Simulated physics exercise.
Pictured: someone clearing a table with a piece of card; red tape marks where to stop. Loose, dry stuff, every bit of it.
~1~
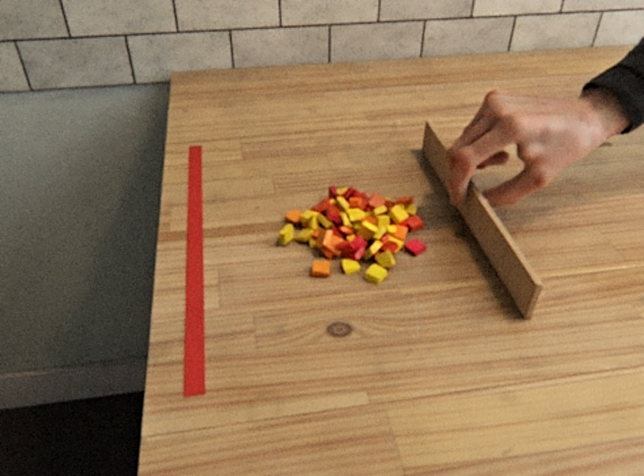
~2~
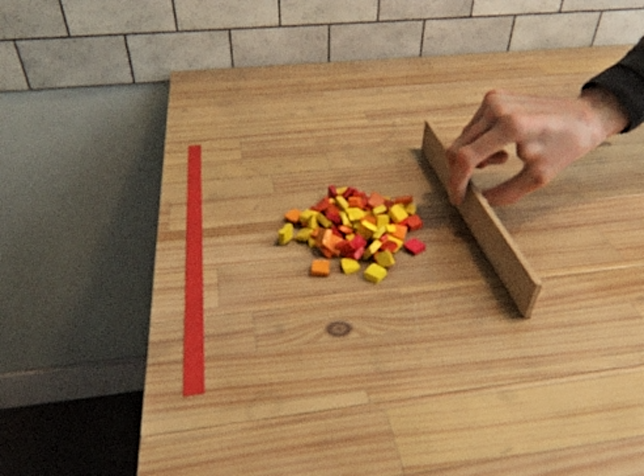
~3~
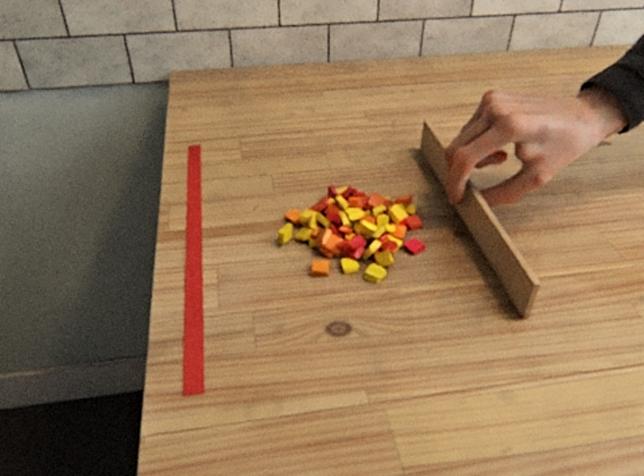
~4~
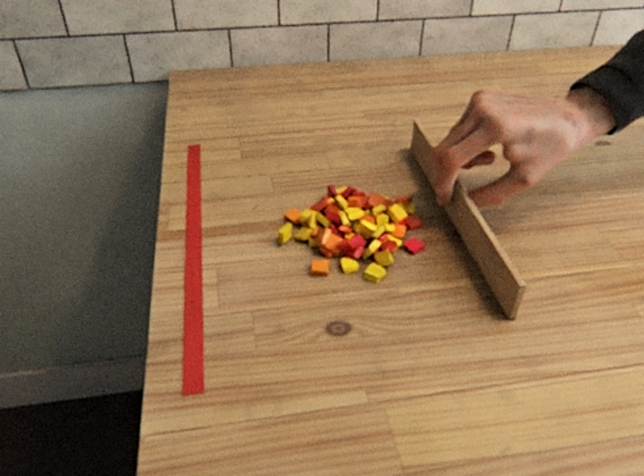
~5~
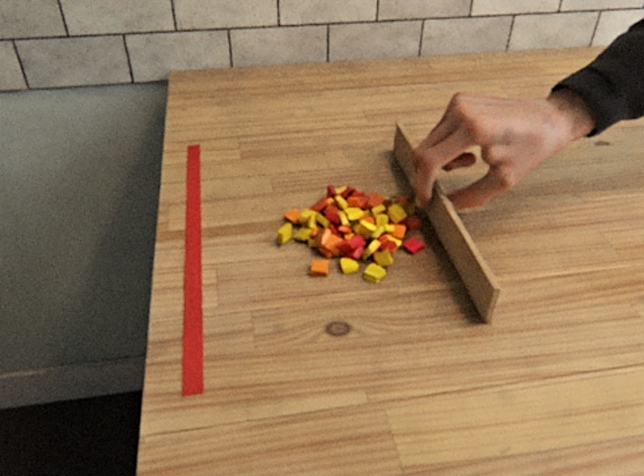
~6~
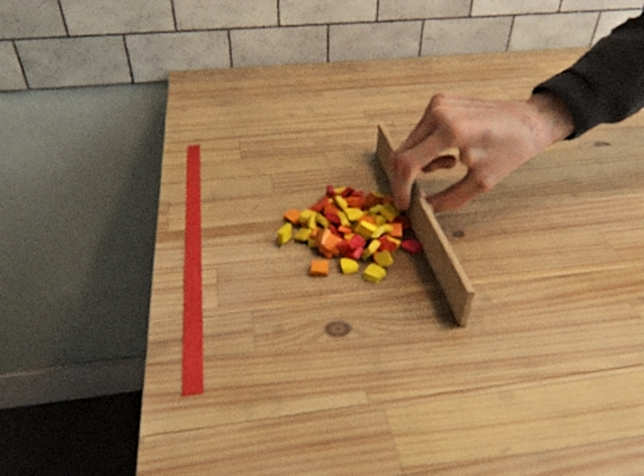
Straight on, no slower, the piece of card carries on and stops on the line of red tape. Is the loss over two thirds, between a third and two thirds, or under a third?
I'd call it a heavy spill, beyond two thirds gone.
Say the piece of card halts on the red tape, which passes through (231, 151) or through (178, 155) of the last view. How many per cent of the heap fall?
20 and 100 percent, roughly.
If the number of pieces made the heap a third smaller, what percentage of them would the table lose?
70 per cent or so.
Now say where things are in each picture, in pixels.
In the first frame, piece of card at (524, 284), at rest; red tape at (195, 154), about two fingers from the edge; edge at (156, 250); the heap at (356, 226), mosaic tiles.
In the second frame, piece of card at (523, 283), at rest.
In the third frame, piece of card at (521, 283); the heap at (355, 226).
In the fourth frame, piece of card at (508, 285).
In the fifth frame, piece of card at (484, 288); the heap at (354, 226).
In the sixth frame, piece of card at (459, 291); red tape at (194, 154); edge at (155, 249); the heap at (354, 226), a small part pushed along.
Soon, piece of card still moving, near (297, 202); heap all on the table, its front near (197, 240).
A while on, piece of card stopped at the red tape; heap about two thirds over the edge.
Towards the end, piece of card stopped at the red tape; heap most over the edge.
Finally, piece of card stopped at the red tape; heap most over the edge.
